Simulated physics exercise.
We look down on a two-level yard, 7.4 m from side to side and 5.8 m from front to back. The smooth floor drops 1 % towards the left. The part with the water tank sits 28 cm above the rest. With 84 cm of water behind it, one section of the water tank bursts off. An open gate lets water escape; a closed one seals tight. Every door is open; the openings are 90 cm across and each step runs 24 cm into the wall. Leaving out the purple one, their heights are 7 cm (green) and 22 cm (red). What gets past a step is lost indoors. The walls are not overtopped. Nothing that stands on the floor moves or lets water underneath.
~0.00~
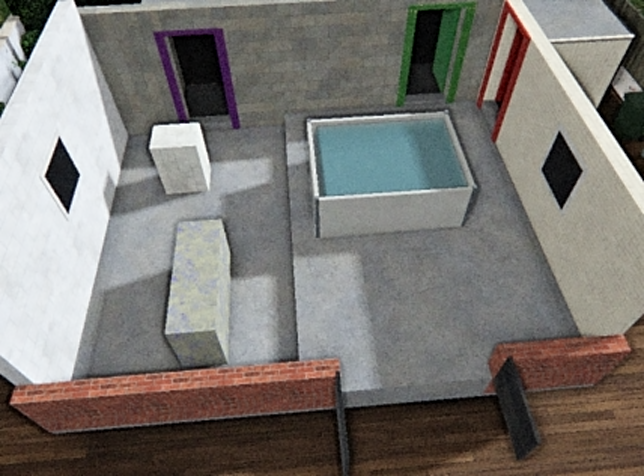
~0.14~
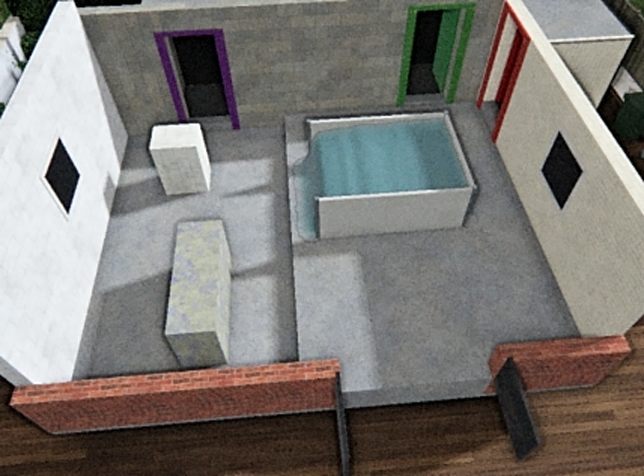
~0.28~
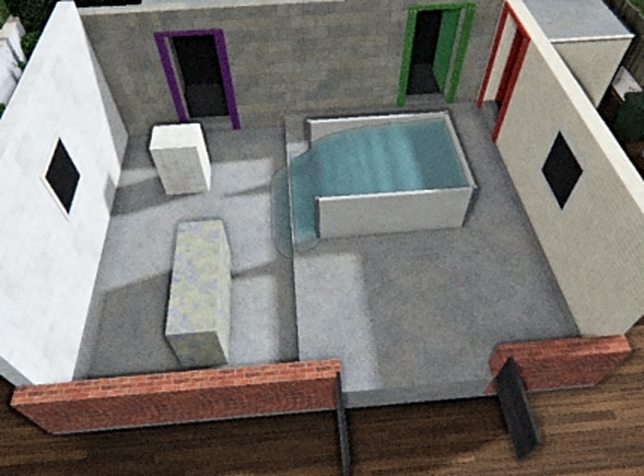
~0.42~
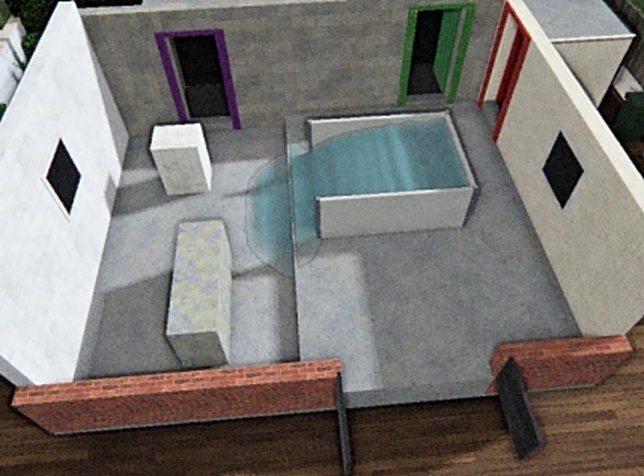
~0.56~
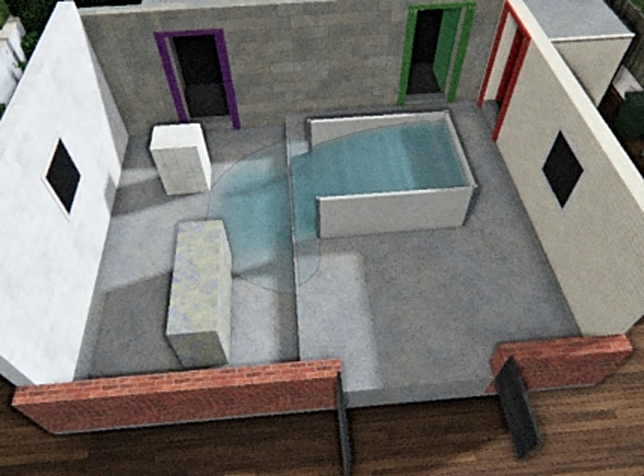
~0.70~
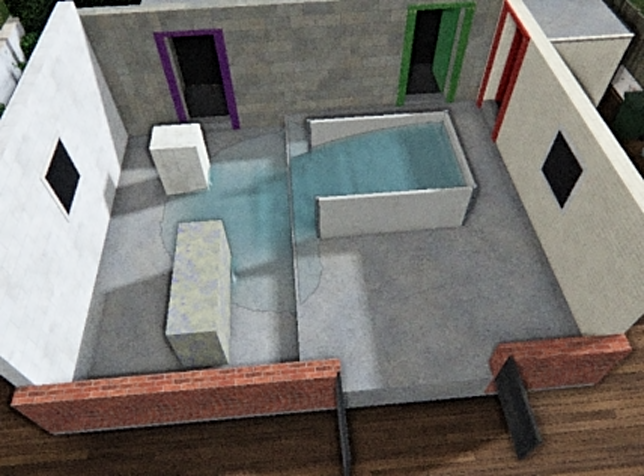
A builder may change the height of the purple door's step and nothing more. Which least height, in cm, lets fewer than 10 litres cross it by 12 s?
Some 31 cm above the ground.
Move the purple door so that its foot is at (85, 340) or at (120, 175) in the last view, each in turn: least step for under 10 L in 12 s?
Roughly 22 and 31 cm.
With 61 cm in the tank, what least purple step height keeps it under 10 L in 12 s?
About 21 cm.
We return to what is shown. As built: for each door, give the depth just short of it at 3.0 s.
In cm: Purple 30, green 0, red 0.
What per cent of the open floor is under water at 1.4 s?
Some 35 per cent of it.
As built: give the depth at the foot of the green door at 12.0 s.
About 0.5 cm.
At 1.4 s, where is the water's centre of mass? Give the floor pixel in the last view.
Near (302, 198).
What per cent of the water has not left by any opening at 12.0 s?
Some 96 per cent remains.
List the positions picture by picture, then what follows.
The water tank at (386, 156) is whole and still, 84 cm deep; the purple door at (202, 90) is dry, in the first picture.
The gap is at (315, 185), the front 0.3 m out at (301, 230); the back of the water tank holds 84 cm, in the second picture.
Water pours out at (316, 186) and has run 0.7 m, to (278, 242); about 14 cm deep outside, 84 cm at the back, in the third picture.
The front is at (252, 241), 1.2 m from the gap at (316, 187); 2.8 m2 of floor is wet, 83 cm left at the back, in the fourth picture.
Water pours out at (316, 187) and has run 1.9 m, to a hidden place; about 9 cm deep outside, 76 cm at the back, in the fifth picture.
The front is at (167, 235), 2.7 m from the gap at (316, 188); 7.7 m2 of floor is wet, 70 cm left at the back; the purple door at (202, 90), 3.1 m from the gap, is still 0.8 m from the nearest water, in the sixth picture.
After 1.4 s water covers 35 % of the floor, deepest (47 cm) near (210, 186); 15 cm at the purple door, 0 litres in over its 17 cm step.
After 3.0 s water covers 50 % of the floor, deepest (43 cm) near (67, 408); 30 cm at the purple door, 75 litres in over its 17 cm step.
After 12.0 s water covers 50 % of the floor, deepest (28 cm) near (67, 408); 20 cm at the purple door, 165 litres in over its 17 cm step.
At the purple door as built, the water arrived by 1.1 s and peaked near 31 cm at 3.2 s.
With a step of 27 cm, 26 litres would have come in within the 12 s; with 37 cm, 0 litres. So under 10 litres takes about 31 cm.
